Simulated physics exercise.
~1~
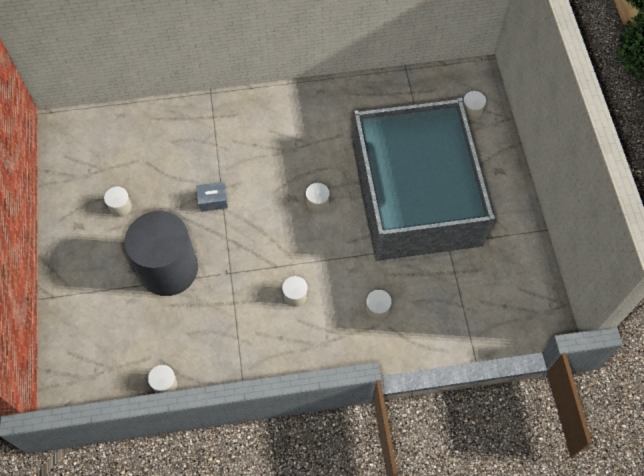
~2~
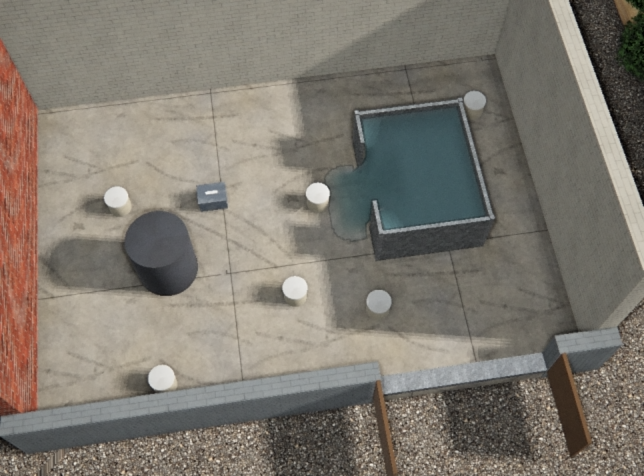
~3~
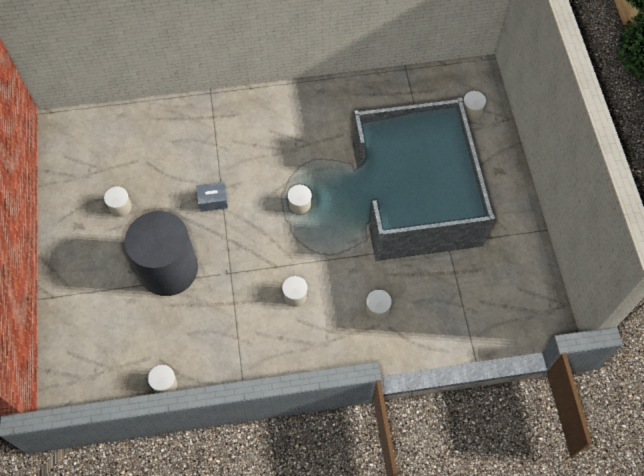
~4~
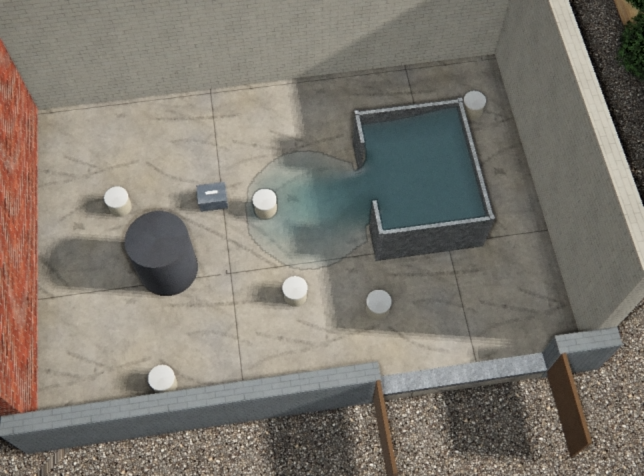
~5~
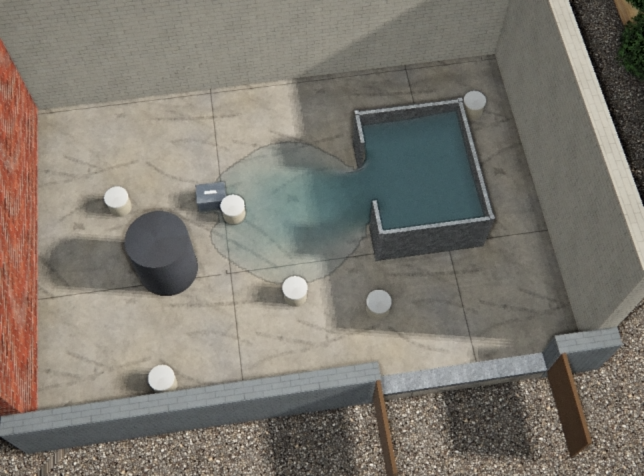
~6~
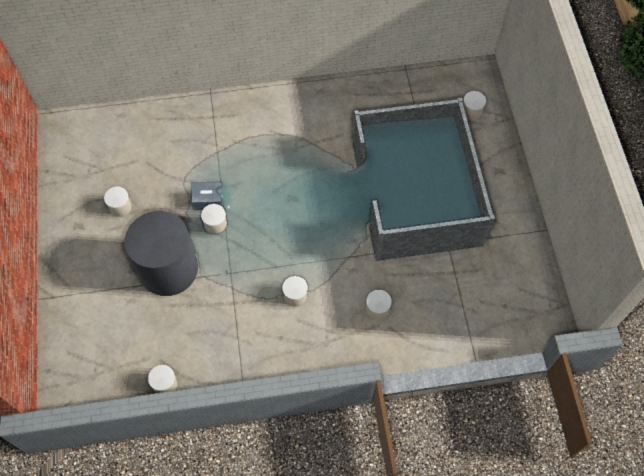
A walled yard with a pale, cracked paved floor is seen from a fixed, steep overhead view, with a red brick wall on the left and gravel outside. A dark tank of teal water stands at the right, with white pails, a dark grey drum and a small blue-grey tote to its left. The tank's left side opens, water spreads leftward across the floor, and one pail slides left to the tote, which shifts slightly.
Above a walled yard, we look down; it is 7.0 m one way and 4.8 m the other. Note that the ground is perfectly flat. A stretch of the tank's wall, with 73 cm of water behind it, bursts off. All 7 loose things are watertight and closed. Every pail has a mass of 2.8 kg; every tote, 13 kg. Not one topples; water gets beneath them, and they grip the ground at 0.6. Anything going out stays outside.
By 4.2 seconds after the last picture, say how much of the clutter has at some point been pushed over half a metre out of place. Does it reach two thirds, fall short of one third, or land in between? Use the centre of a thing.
In the upper range.
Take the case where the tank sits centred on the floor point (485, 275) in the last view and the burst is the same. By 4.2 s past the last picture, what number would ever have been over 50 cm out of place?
The answer would then be 6.
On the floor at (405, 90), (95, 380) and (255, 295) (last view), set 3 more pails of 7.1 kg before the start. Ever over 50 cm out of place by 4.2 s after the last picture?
In the order asked: Not as far, farther than that, farther than that.
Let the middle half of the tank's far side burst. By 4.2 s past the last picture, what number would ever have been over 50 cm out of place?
The answer then is 2.
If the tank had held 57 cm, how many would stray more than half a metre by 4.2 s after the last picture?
Count: 5.
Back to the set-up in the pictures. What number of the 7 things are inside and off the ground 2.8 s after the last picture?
The count is 5.
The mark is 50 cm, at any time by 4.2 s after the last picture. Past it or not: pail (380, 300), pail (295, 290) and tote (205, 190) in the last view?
Well, in that order it's not reaching it, topping it, topping it.
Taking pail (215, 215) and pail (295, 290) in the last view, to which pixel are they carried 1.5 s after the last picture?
About (41, 215) for the first and (277, 372) for the second.
Then, 0.4 s after the last picture 2 of 7 are over 50 cm from their spots; 1 afloat.
Then, 1.5 s after the last picture 5 of 7 are over 50 cm from their spots; 3 afloat.
Then, 2.8 s after the last picture 5 of 7 are over 50 cm from their spots; 5 afloat.
Then, 4.2 s after the last picture 5 of 7 are over 50 cm from their spots, and 5 have been at some point; 5 afloat.
